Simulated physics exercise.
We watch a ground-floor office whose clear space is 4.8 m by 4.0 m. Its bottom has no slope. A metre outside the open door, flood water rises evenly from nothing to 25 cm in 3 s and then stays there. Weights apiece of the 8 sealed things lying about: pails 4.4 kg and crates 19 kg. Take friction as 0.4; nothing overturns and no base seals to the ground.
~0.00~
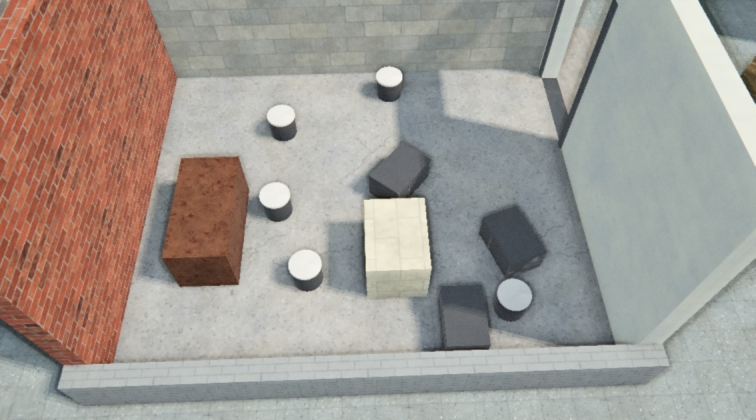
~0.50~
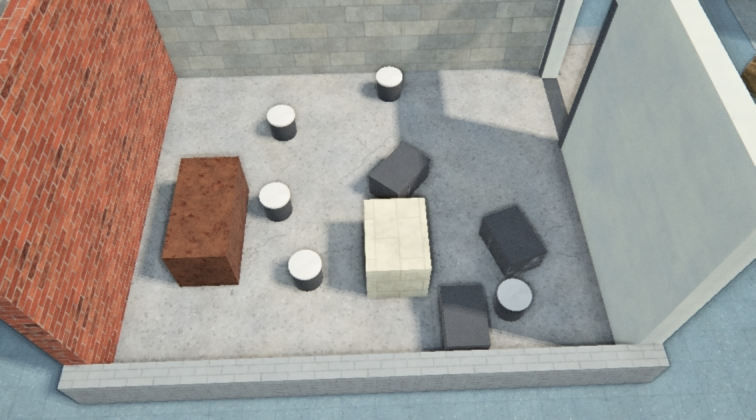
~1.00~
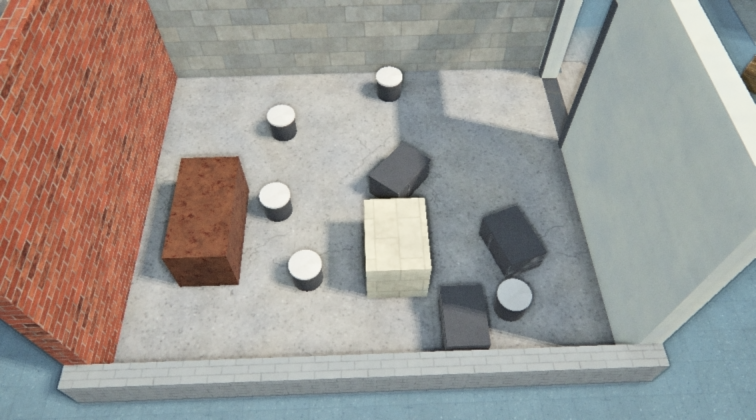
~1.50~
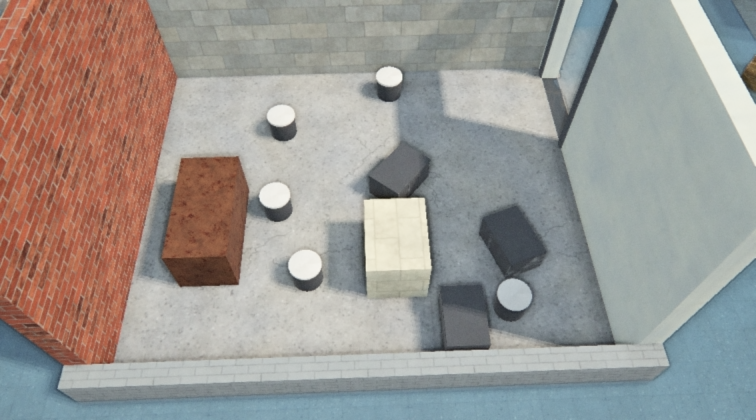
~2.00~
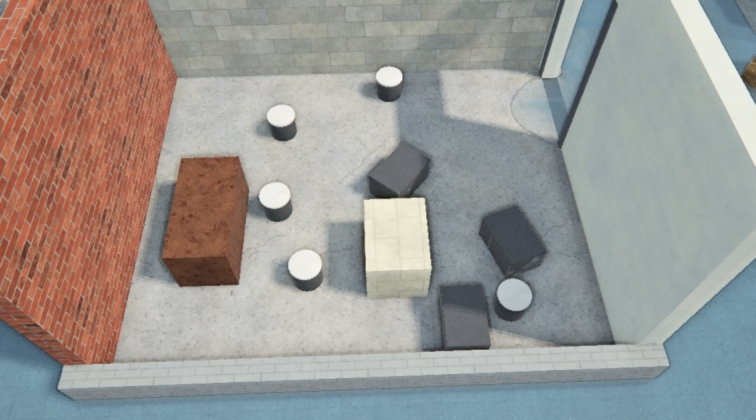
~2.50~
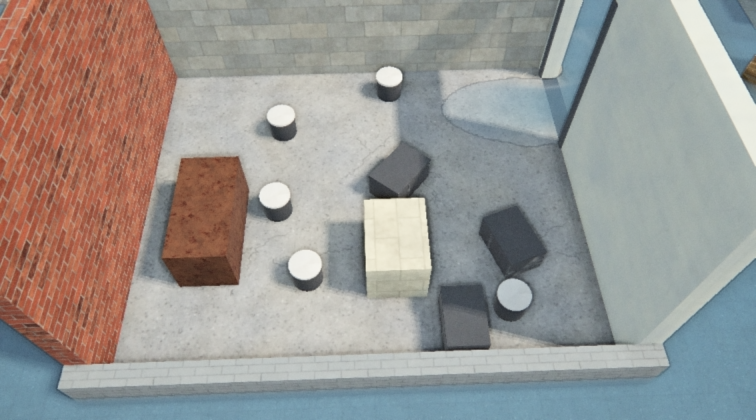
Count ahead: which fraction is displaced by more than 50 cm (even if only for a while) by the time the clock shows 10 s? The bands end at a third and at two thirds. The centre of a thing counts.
Share: One to two thirds.
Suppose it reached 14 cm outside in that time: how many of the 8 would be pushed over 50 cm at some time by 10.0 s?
In that case 2 of them.
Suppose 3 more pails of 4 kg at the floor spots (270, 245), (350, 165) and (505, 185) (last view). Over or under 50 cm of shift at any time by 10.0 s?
In turn: Past it, more, less.
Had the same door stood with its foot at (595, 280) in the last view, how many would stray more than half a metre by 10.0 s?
Then 7.
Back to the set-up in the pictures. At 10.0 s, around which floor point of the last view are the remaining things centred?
At about (339, 287).
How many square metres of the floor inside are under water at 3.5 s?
Some 4.5 m2.
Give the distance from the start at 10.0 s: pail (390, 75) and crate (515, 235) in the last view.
In turn: 350 cm, 0 cm.
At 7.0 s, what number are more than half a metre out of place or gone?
I count 2.
After 3.5 s 0 of 8 are over 50 cm from their spots; 0 afloat.
After 4.5 s 1 of 8 are over 50 cm from their spots; 1 afloat.
After 7.0 s 2 of 8 are over 50 cm from their spots; 2 afloat.
After 10.0 s 4 of 8 are over 50 cm from their spots, and 4 have been at some point; 5 afloat.
